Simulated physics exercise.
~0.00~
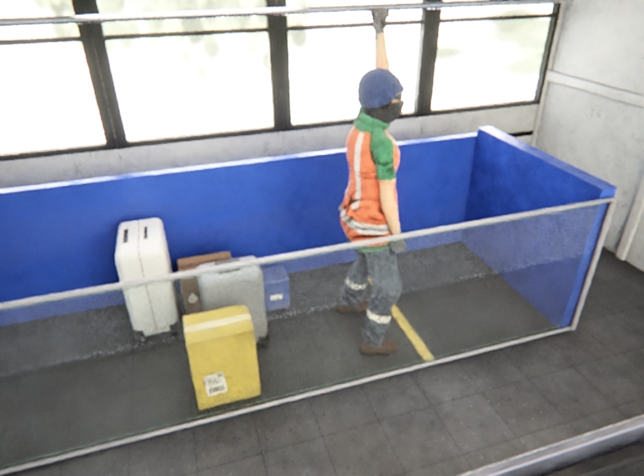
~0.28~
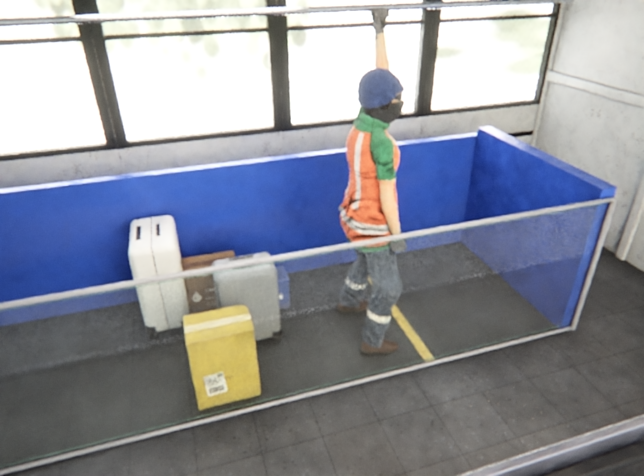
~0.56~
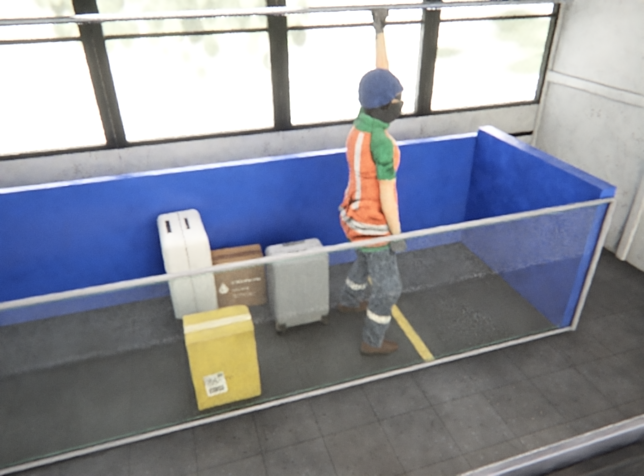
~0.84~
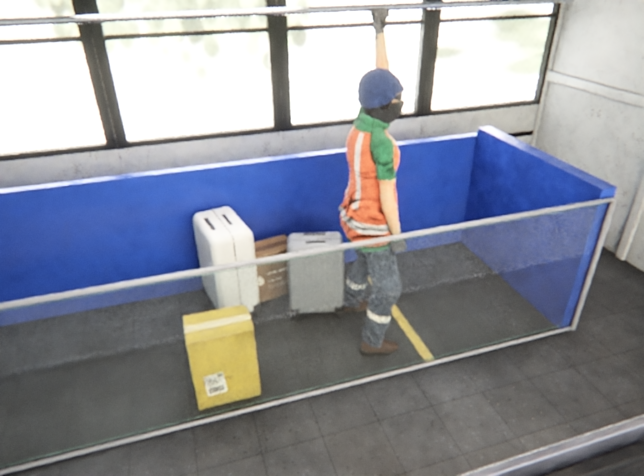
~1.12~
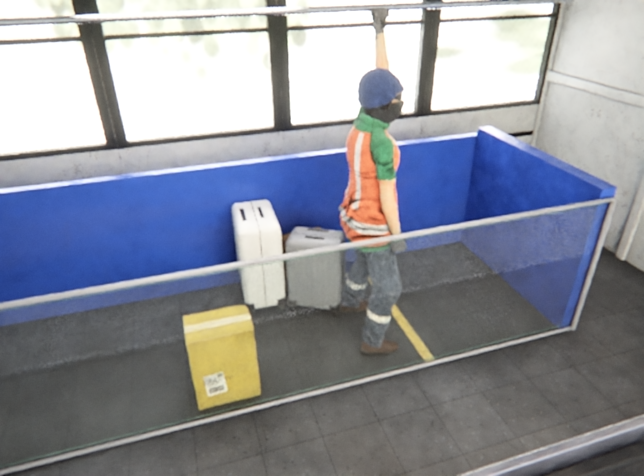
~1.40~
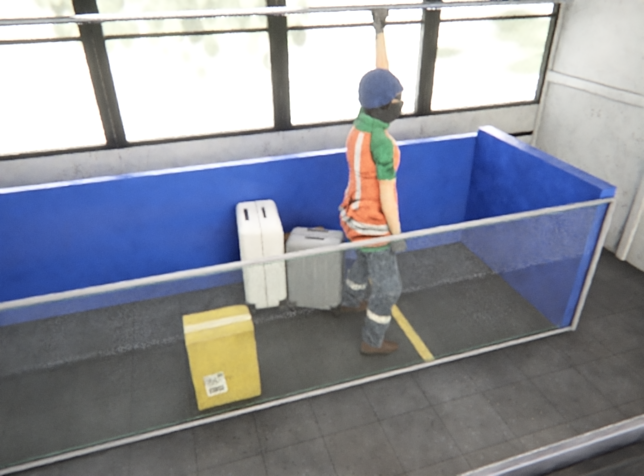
The video shows a masked person in an orange vest gripping an overhead rail while upright white and grey cases slide right with a brown carton and blue tub, which disappear from view; the cases stop short of the yellow line, and a yellow pack stays put.
